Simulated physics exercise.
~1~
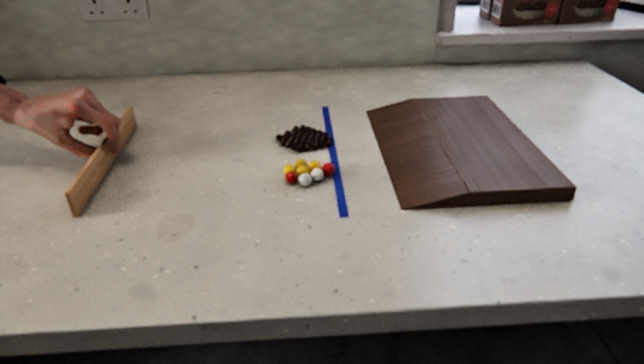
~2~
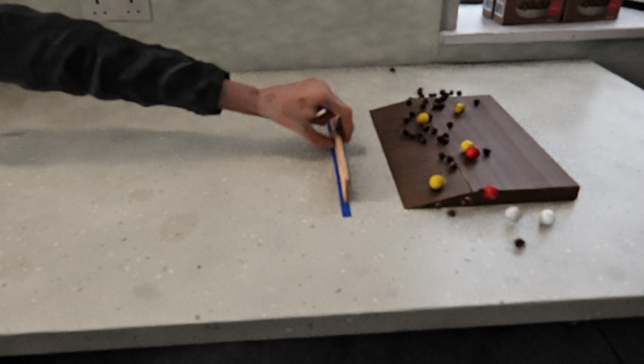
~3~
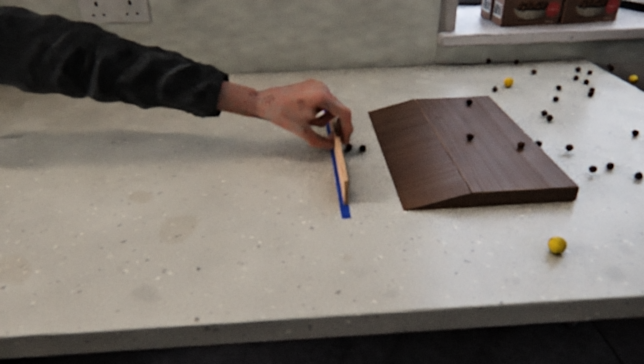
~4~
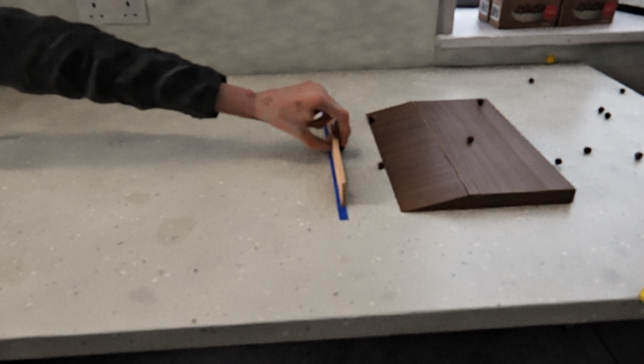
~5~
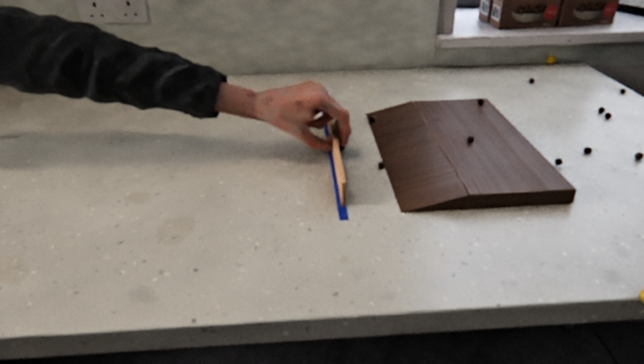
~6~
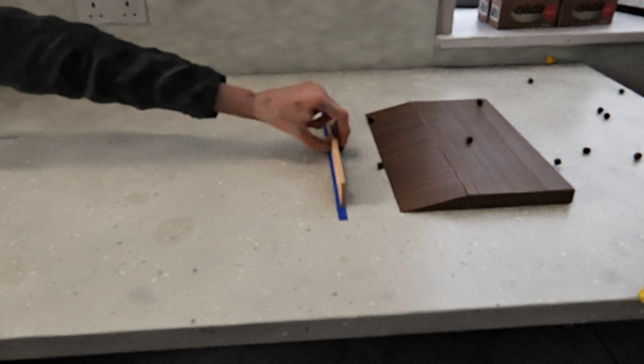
A hand holding a strip of wood starts at the left of a pale speckled countertop, seen from above at a slight angle. To the right lie a cluster of small dark pieces and a group of red, yellow and white balls, beside blue tape and a low brown wedge. The hand sweeps the strip rightward and stops at the tape, sending both groups scattering onto and around the wedge. Most roll on beyond it, and the balls largely leave view. Finally the strip stays at the tape, with a few dark pieces resting on and around the wedge.
